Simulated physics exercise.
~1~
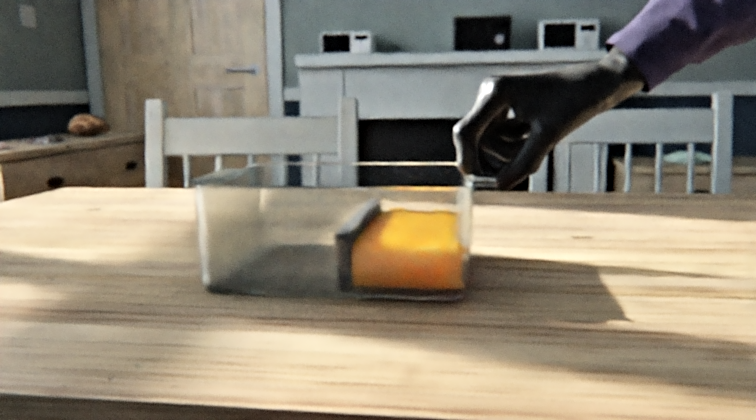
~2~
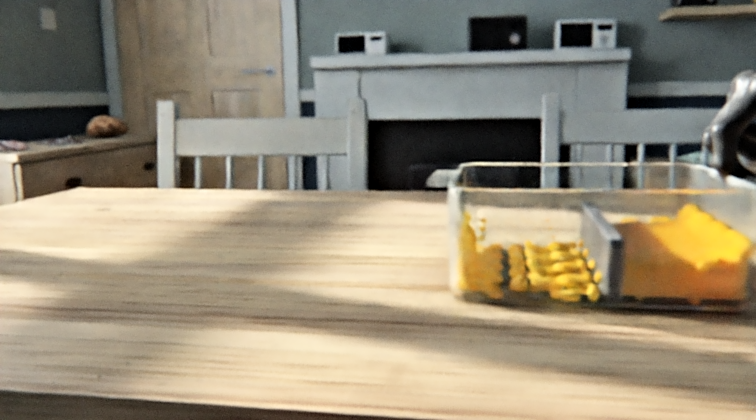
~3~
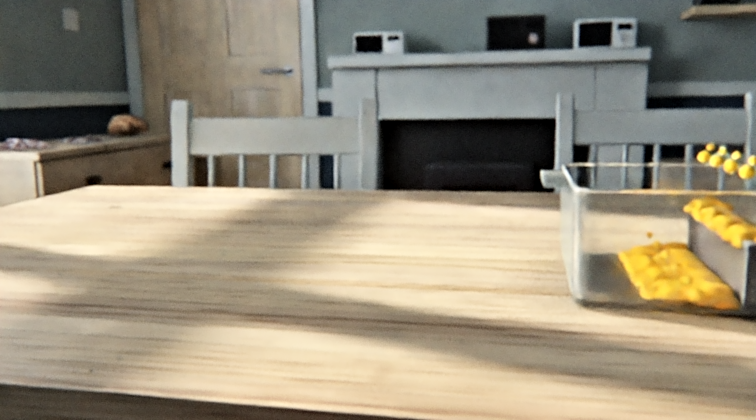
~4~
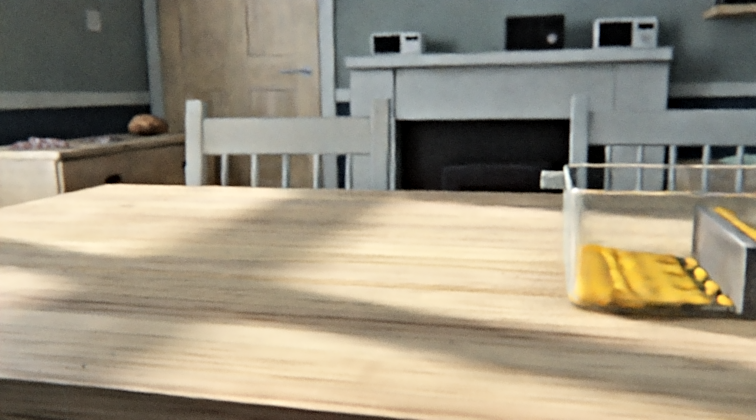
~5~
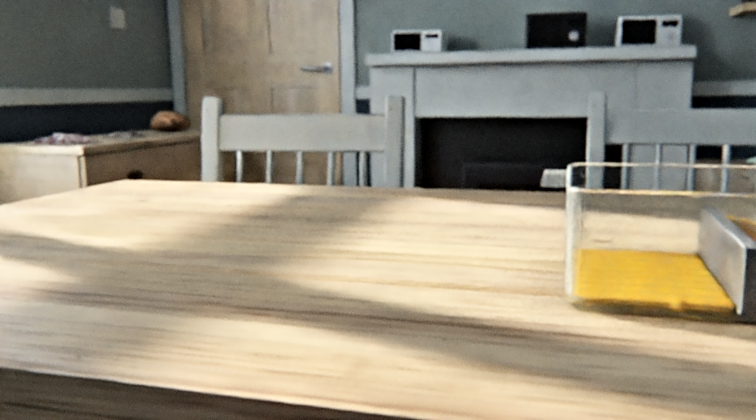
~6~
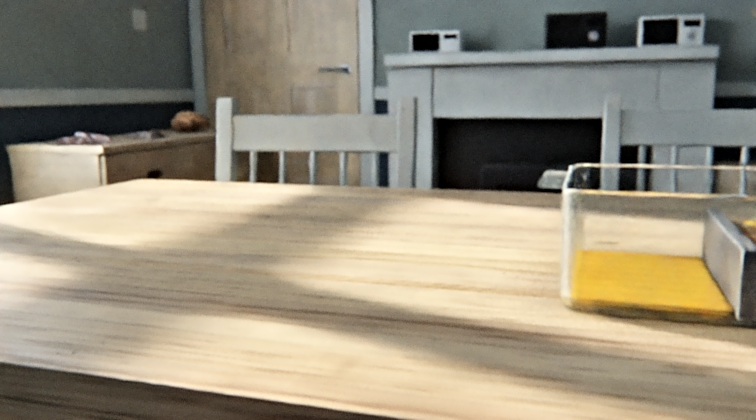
A black-gloved hand pulled a clear, divided food box to the right across a wooden table, making the orange-yellow juice slosh over the low wall into the empty left side, where a shallow yellow layer settled and lay calm.
